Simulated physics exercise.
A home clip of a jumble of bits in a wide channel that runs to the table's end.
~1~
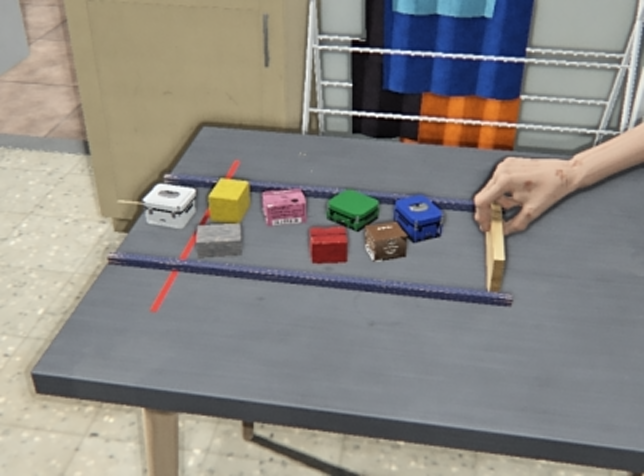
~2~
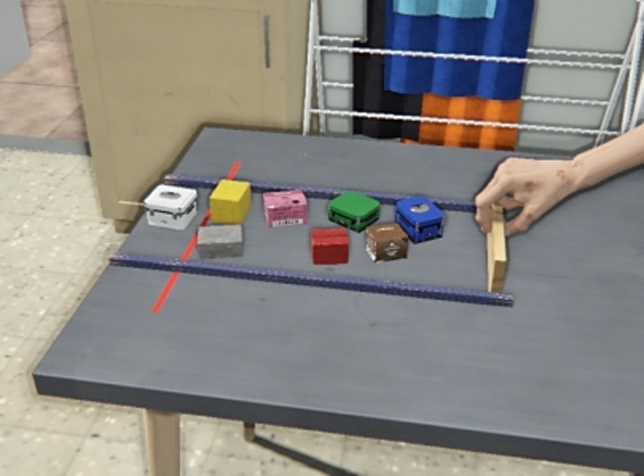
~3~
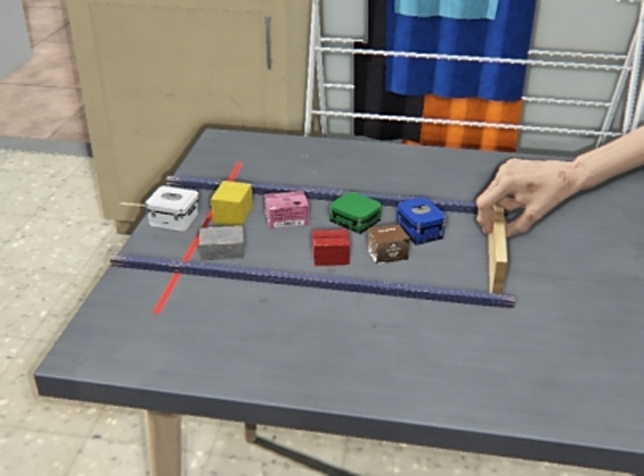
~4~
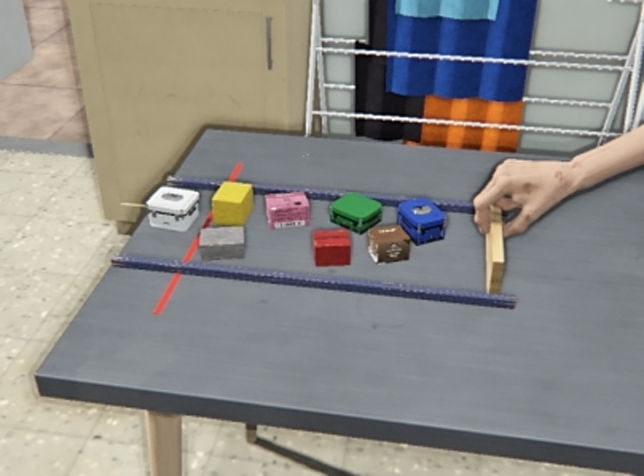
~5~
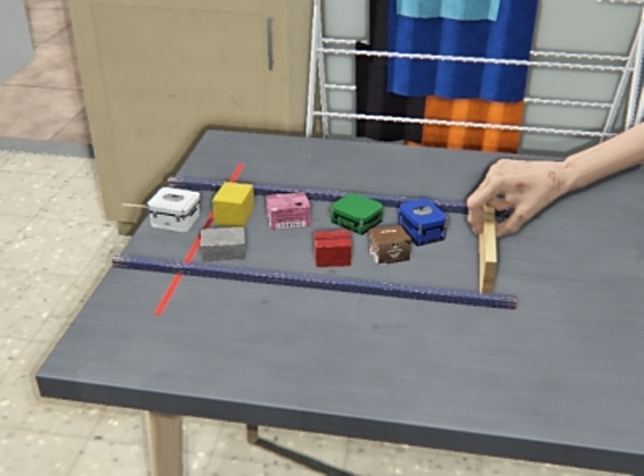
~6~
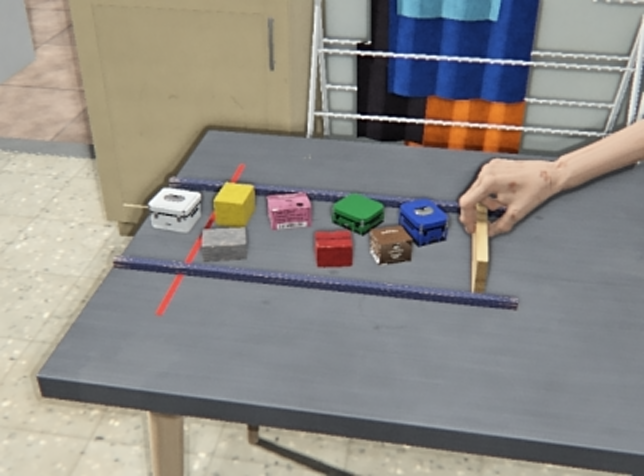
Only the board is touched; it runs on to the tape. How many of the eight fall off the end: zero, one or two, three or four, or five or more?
Here the number that fall off is three or four.
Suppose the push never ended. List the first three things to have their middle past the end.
The order is the white case, then the yellow block, then the pink box.
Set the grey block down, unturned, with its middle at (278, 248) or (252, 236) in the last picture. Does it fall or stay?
Place by place, it does not fall; survives.
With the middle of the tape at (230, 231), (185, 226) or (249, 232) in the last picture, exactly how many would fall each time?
In that order 3, 5 and 2.
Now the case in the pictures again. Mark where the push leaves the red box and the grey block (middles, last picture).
First (178, 243), then (145, 236).
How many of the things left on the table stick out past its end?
That would be 2.
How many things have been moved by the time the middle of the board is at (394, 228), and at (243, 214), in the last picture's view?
At the one place 3, at the other 8.
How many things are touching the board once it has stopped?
3 of them.
Soon after, none off yet; white case at rest near (176, 210); yellow block at rest near (235, 205); grey block at rest near (225, 244).
After that, none off yet; white case displaced a little near (152, 211); yellow block displaced about its own width near (194, 202); grey block at rest near (225, 244).
And then, one off so far; white case on its way down; yellow block tilting well over near (123, 227); grey block displaced about its own width near (182, 240).
In the end, the number that fall off is three or four; gone, pink box, yellow block and white case.
